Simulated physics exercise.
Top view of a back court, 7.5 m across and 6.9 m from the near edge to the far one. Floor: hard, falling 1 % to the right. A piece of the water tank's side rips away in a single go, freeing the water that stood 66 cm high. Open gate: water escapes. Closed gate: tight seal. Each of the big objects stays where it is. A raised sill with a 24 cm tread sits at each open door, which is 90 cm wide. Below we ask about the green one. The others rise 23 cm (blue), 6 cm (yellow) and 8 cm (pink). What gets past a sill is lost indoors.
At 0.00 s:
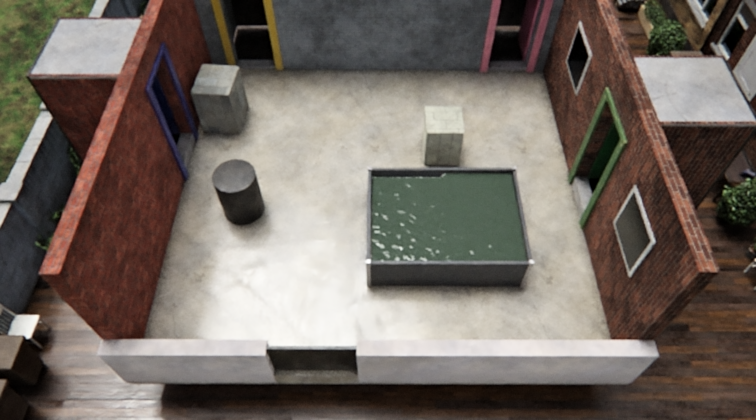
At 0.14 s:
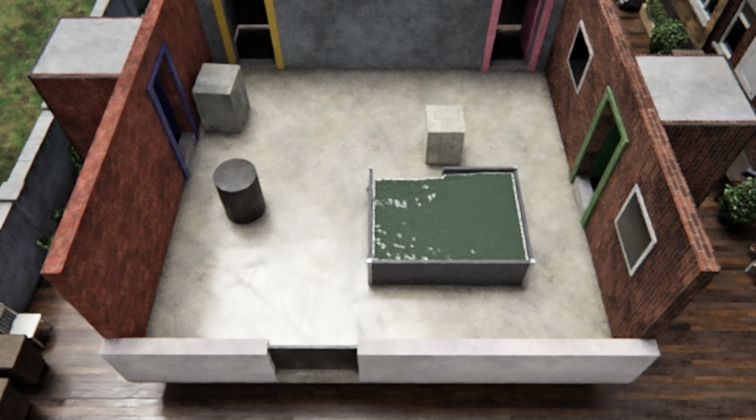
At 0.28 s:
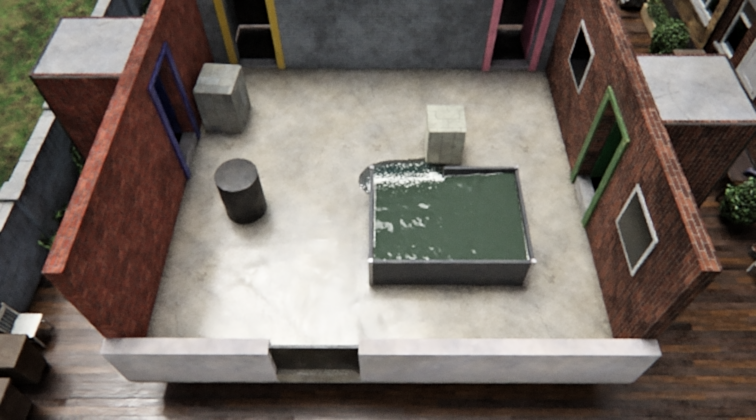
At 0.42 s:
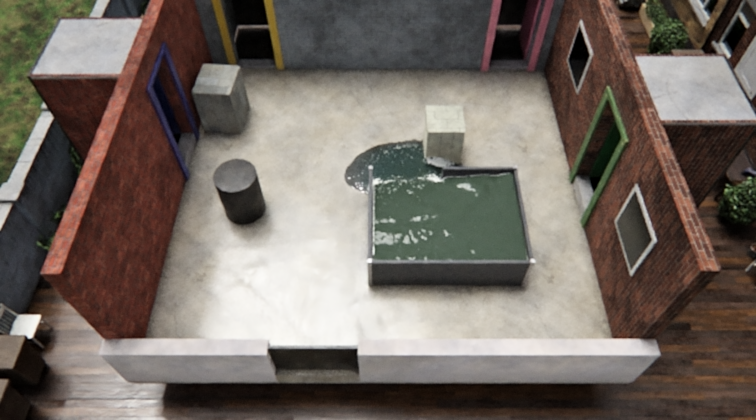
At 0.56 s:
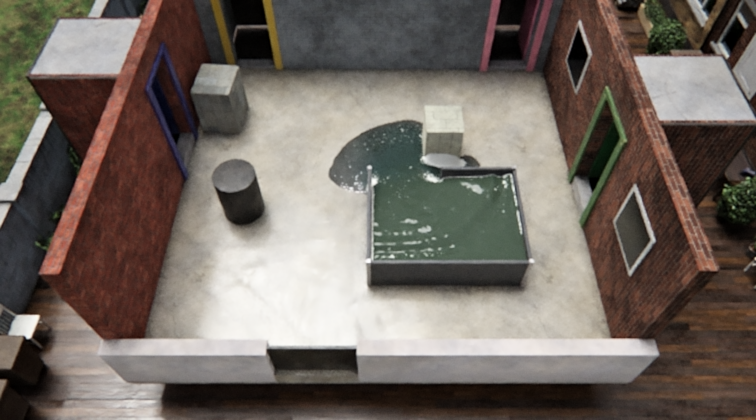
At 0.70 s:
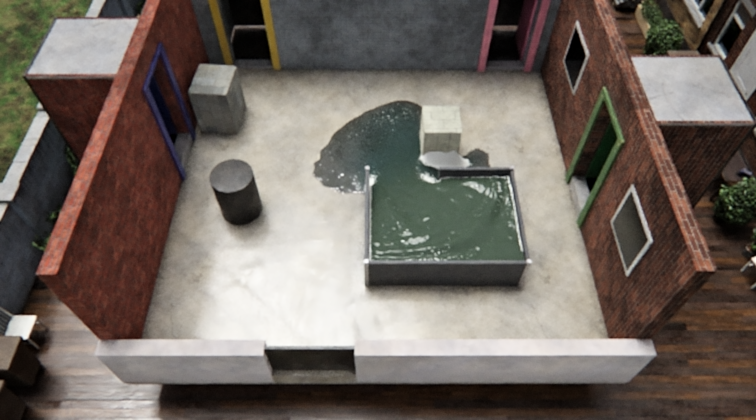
Green water in a grey tank ripples, then pours through a gap torn in the tank's far side and spreads across the pale floor as a dark, widening puddle, curling around a pale block. The walled court, seen from high above, barely shifts in view. A dark cylinder and a grey block stand left, between red walls with blue and green doorways, with yellow and pink ones behind.
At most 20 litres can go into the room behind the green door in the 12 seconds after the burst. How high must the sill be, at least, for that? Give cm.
About 6.5 cm.
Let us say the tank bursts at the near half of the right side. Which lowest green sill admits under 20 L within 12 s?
Then it needs around 12.5 cm.
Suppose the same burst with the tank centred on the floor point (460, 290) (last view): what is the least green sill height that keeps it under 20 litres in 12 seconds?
I'd put it at close to 7.5 cm.
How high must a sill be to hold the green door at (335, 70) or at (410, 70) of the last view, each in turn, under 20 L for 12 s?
Minimums: Roughly 21 cm and 23 cm.
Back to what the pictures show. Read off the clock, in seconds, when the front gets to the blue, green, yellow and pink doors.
Door blue: 3.6 seconds; door green: 1.6 seconds; door yellow: 2.0 seconds; door pink: 2.0 seconds.
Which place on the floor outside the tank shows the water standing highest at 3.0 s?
Around (212, 69).
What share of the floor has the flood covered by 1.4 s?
About 25 per cent.
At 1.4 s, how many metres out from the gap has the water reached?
The front is some 3.8 m out.
After 1.4 s water covers 25 % of the floor, deepest (37 cm) near (388, 189); it has not reached the green door.
After 3.0 s water covers 45 % of the floor, deepest (40 cm) near (212, 69); 6 cm at the green door, 0 litres in over its 24 cm sill.
After 12.0 s water covers 100 % of the floor, deepest (12 cm) near (410, 289); 8 cm at the green door, 0 litres in over its 24 cm sill.
At the green door as built, the water arrived by 1.7 s and peaked near 10 cm at 2.0 s.
Run again over the same 12 s with other heights there, 35 litres in over 5.5 cm, 13 litres over 7.5 cm. The limit of 20 litres is kept from about 6.5 cm up.
